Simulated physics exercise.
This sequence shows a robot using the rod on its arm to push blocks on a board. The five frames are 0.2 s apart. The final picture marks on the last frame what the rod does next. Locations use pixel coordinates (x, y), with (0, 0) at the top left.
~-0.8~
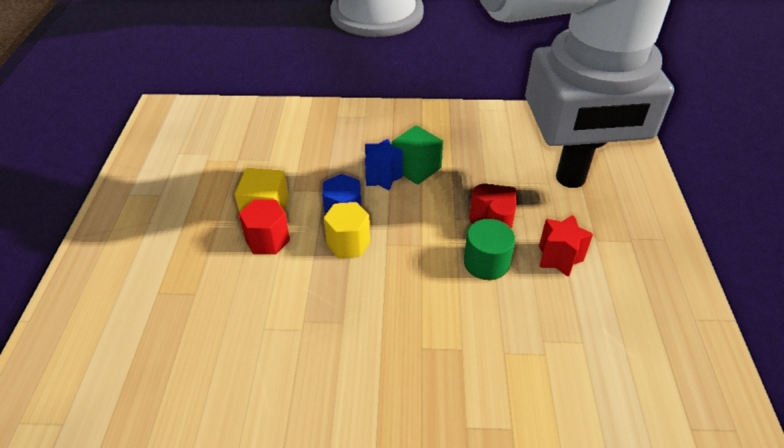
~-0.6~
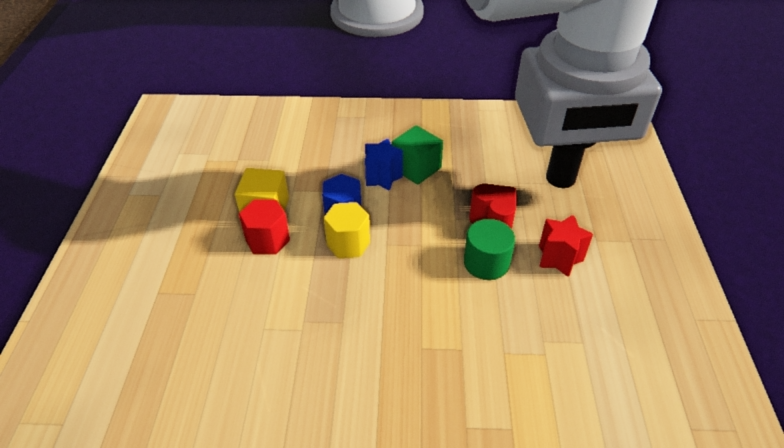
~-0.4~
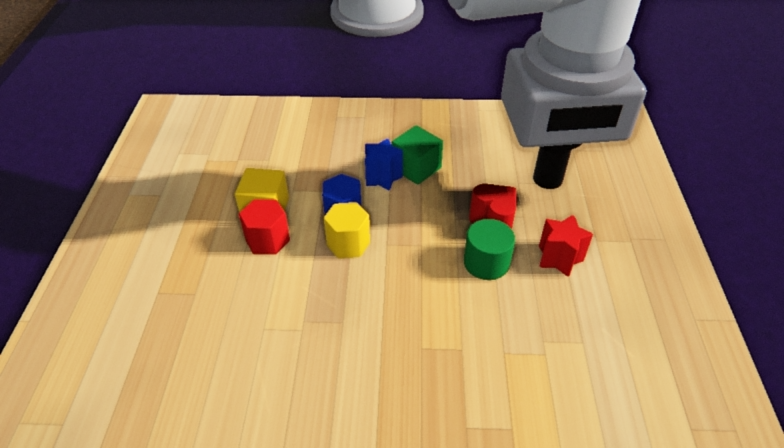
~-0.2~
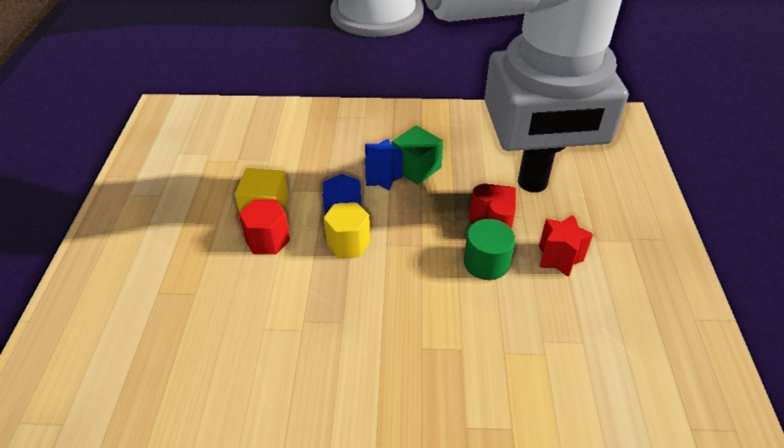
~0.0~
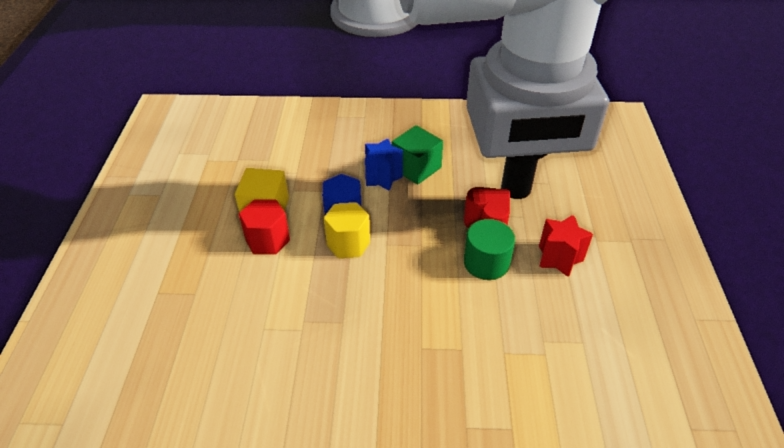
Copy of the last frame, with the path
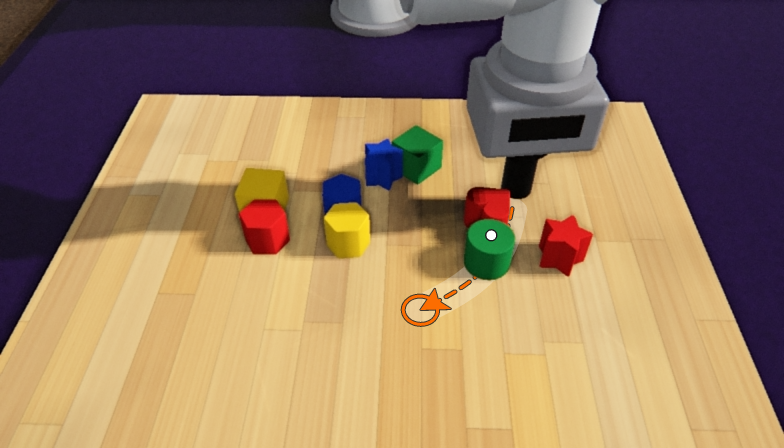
A grey robot arm with a black rod reaches over a pale wooden board on a purple surface, seen from a fixed, raised view. Red, yellow, blue and green blocks sit in small groups, with a green cylinder before a red block and a red star at right. The rod slides left above the star, then nudges the red block slightly left behind the cylinder.
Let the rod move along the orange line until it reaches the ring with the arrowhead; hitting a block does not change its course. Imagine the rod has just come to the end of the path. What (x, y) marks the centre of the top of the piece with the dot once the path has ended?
Near (409, 318).
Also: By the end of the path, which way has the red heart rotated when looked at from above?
Looking down, my answer is that the red heart rotates clockwise.
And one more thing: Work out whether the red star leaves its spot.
It is left in place.
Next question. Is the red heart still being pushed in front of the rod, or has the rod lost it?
At the end of the path, the rod has already lost the red heart, which lies beside or behind it.
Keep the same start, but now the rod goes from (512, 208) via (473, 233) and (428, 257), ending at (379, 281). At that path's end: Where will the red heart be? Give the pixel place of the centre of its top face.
I think it will end close to (339, 255).
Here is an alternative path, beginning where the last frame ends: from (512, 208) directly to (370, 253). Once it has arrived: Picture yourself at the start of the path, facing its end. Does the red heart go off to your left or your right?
To the path's left.
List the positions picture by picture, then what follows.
In the first picture, tip of the rod (570, 179), middles of tops, green circle (491, 235), red heart (497, 196), red star (568, 231).
In the second picture, rod (561, 179), nothing pushed.
In the third picture, rod (548, 180), nothing pushed.
In the fourth picture, rod (533, 183), nothing pushed.
In the fifth picture, rod (516, 189), green circle (491, 235), red heart (492, 200), red star (568, 231).
The line goes from (512, 208) by way of (500, 246) and (469, 282) to (420, 310); the dot is on the green circle.
The first path, step by step. One third of the way, rod (503, 228); green circle (482, 246); red heart (469, 214), turned 80° clockwise.
Two thirds of the way, rod (471, 264); green circle (448, 282); red heart (462, 217), turned 105° clockwise.
At the end, rod (421, 292); green circle (409, 319); red heart (462, 217), turned 105° clockwise; red star unmoved.
